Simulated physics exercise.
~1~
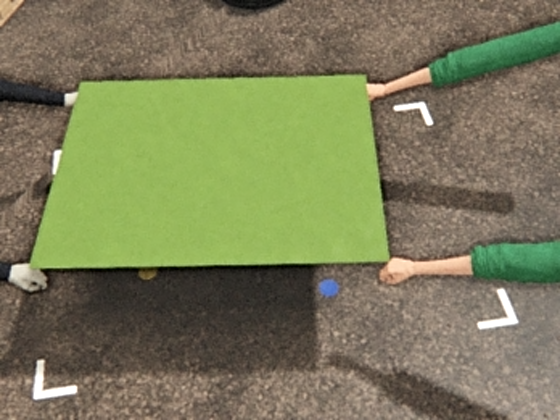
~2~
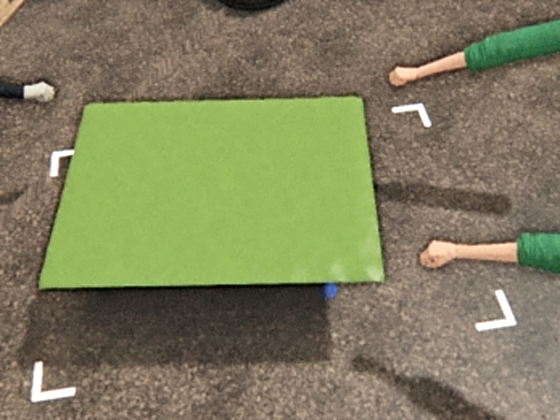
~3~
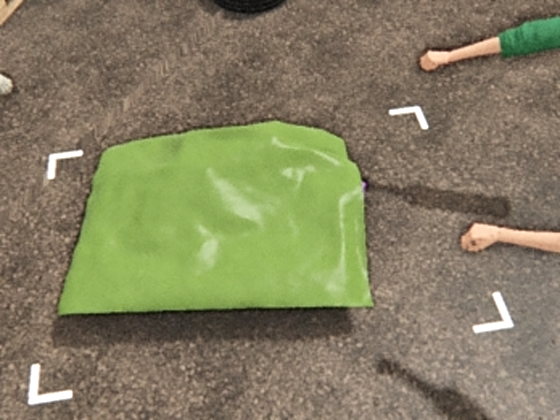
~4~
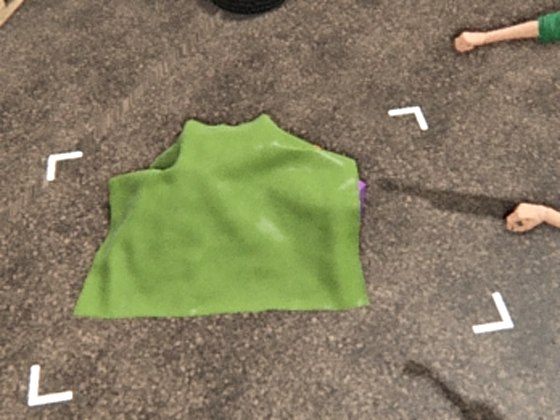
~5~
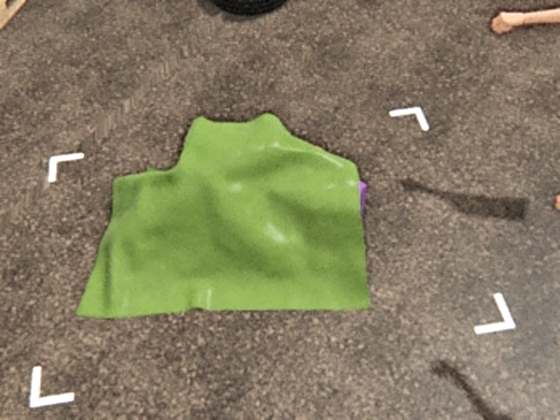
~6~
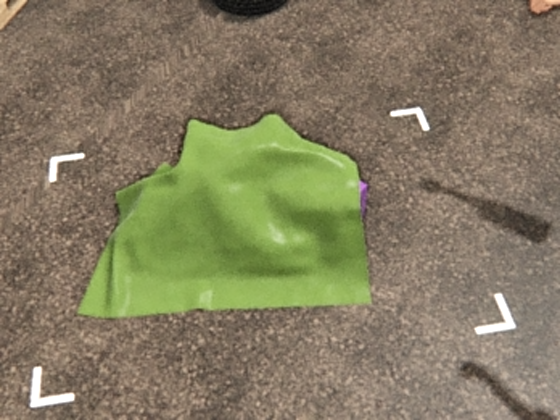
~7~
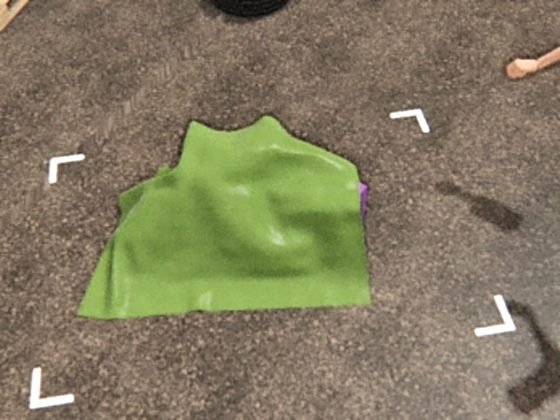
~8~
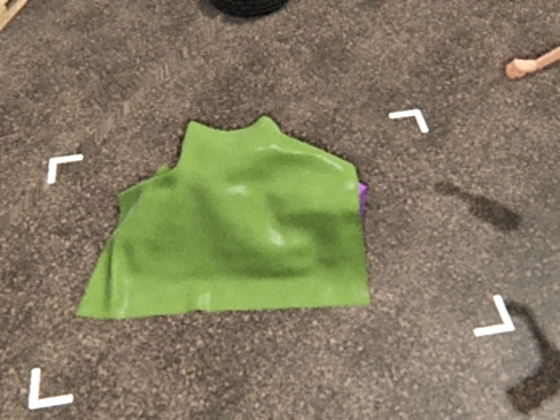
Two arms in green sleeves at the right and two dark-sleeved hands at the left hold a flat green sheet level above a rough brown-grey floor, seen from above, with white corner marks around it. A blue disc and a bit of yellow show near its lower edge. The hands let go and draw away as the sheet drops, covering both spots. It sags and settles into raised folds, with a sliver of purple at its right edge. The arms at right withdraw, one briefly reappearing, while the rumpled sheet lies still.
